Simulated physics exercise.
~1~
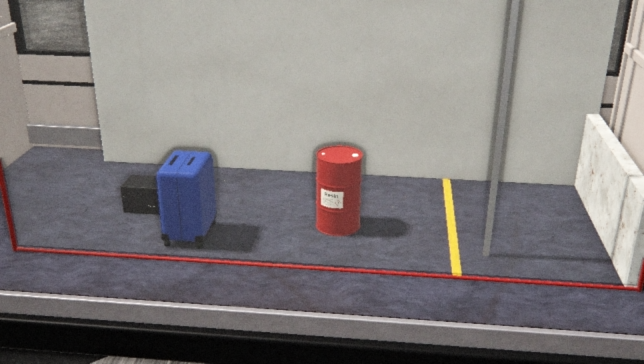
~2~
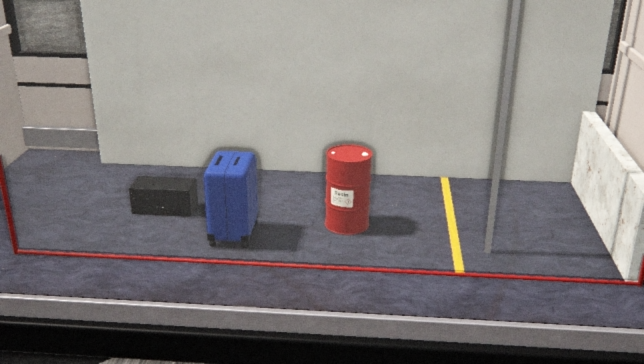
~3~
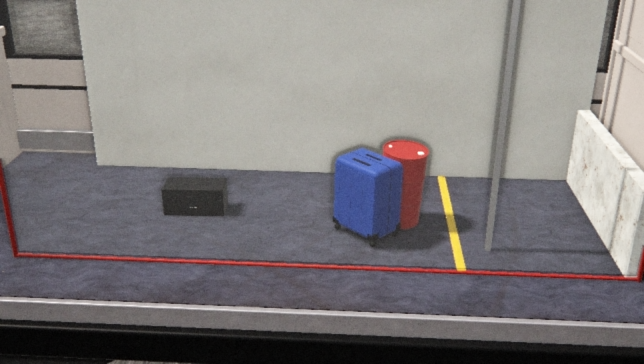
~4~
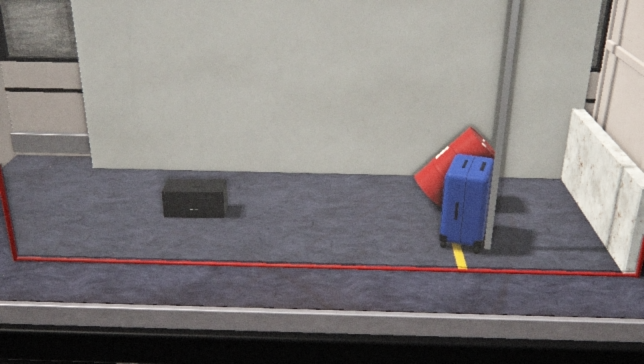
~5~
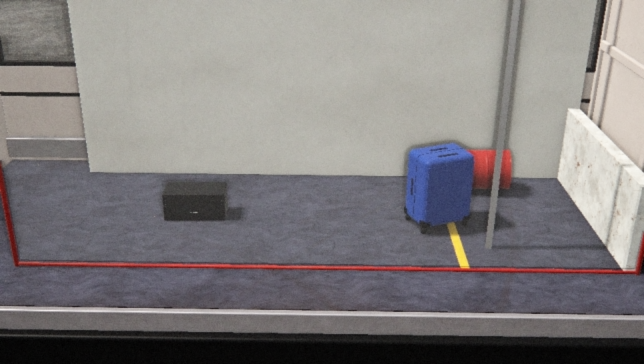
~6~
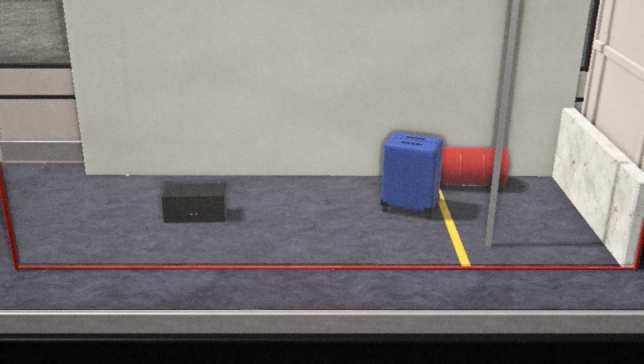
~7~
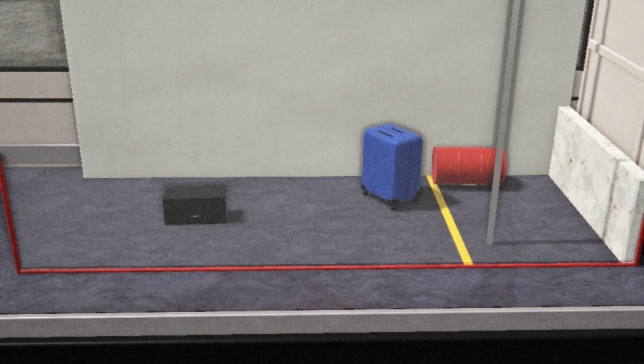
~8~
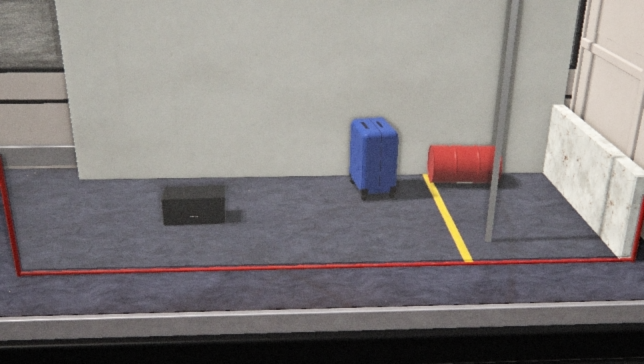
The footage shows a blue wheeled case, a red drum and a black toolbox sliding right across a floor; the case meets the drum, which tips onto its side beyond the yellow line, while the case rolls back left, upright, and the toolbox rests short of the line.
